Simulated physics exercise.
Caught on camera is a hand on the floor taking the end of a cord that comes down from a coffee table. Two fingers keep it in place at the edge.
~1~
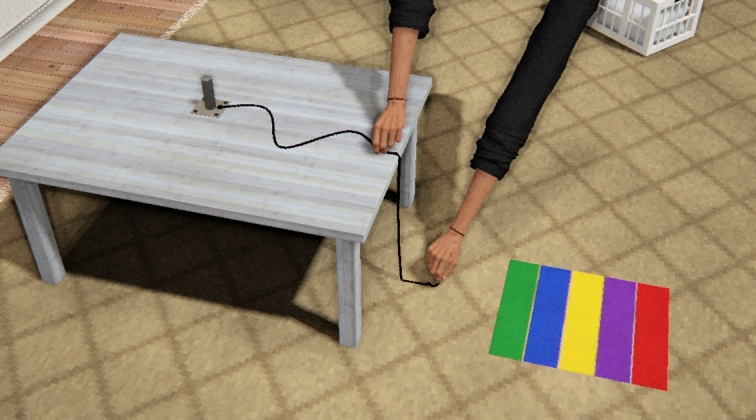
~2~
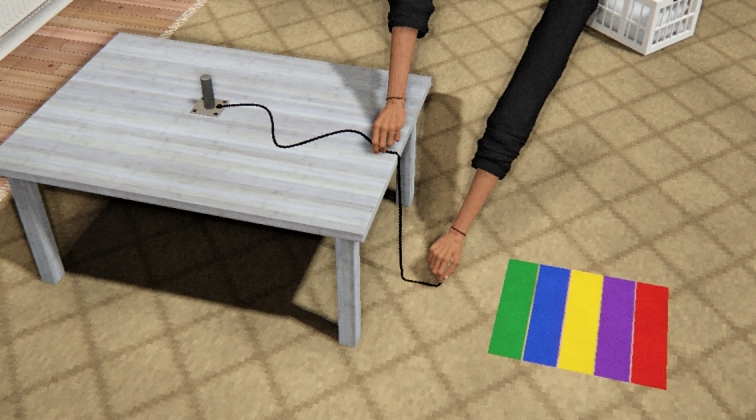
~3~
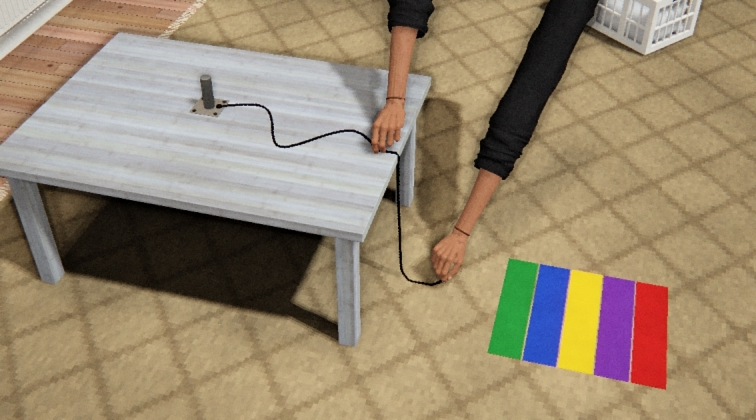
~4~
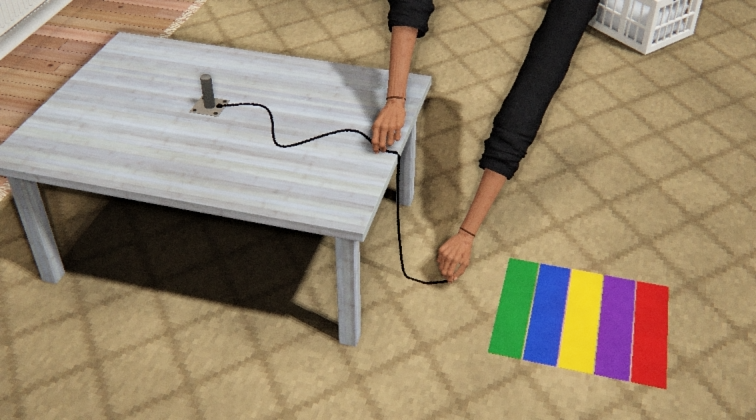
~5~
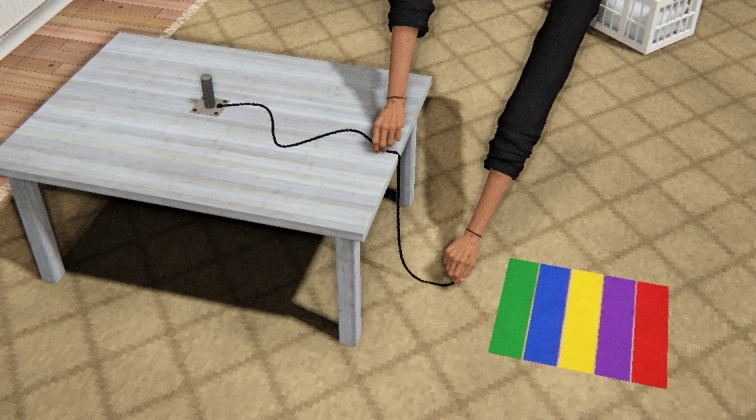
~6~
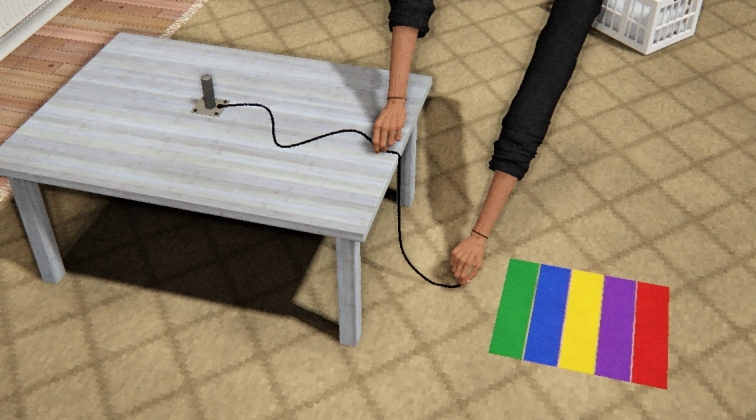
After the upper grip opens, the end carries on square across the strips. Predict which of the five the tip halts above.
I expect it over the purple strip.
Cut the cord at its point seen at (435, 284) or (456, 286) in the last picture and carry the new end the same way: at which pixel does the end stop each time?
In turn, (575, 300) for the first and (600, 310) for the second.
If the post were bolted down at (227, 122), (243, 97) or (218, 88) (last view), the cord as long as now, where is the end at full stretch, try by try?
Places per try: (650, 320); (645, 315); (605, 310).
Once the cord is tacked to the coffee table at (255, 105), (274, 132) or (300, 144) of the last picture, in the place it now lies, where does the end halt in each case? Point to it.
Expect roughly (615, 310) for the first, (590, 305) for the second and (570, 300) for the third.
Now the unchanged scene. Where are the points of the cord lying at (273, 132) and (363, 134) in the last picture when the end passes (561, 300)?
The first at (303, 127), the second at (403, 161).
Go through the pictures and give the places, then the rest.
The first frame shows end (441, 279); green (509, 339); blue (543, 346); yellow (578, 353); purple (614, 360); red (650, 368).
The second frame shows end (443, 278); cord through (251, 105) (274, 139) (337, 132) (395, 154) (400, 211) (401, 265).
The third frame shows end (446, 279).
The fourth frame shows end (452, 279); cord through (251, 104) (274, 139) (337, 132) (395, 154) (398, 210) (402, 264).
The fifth frame shows end (458, 281).
The sixth frame shows end (465, 282); cord through (251, 105) (275, 139) (338, 132) (396, 154) (399, 210) (412, 266).
Soon after, end near (561, 300); over blue.
Then, end near (599, 307); over yellow.
At full stretch, end near (620, 311); over purple. The purple one.
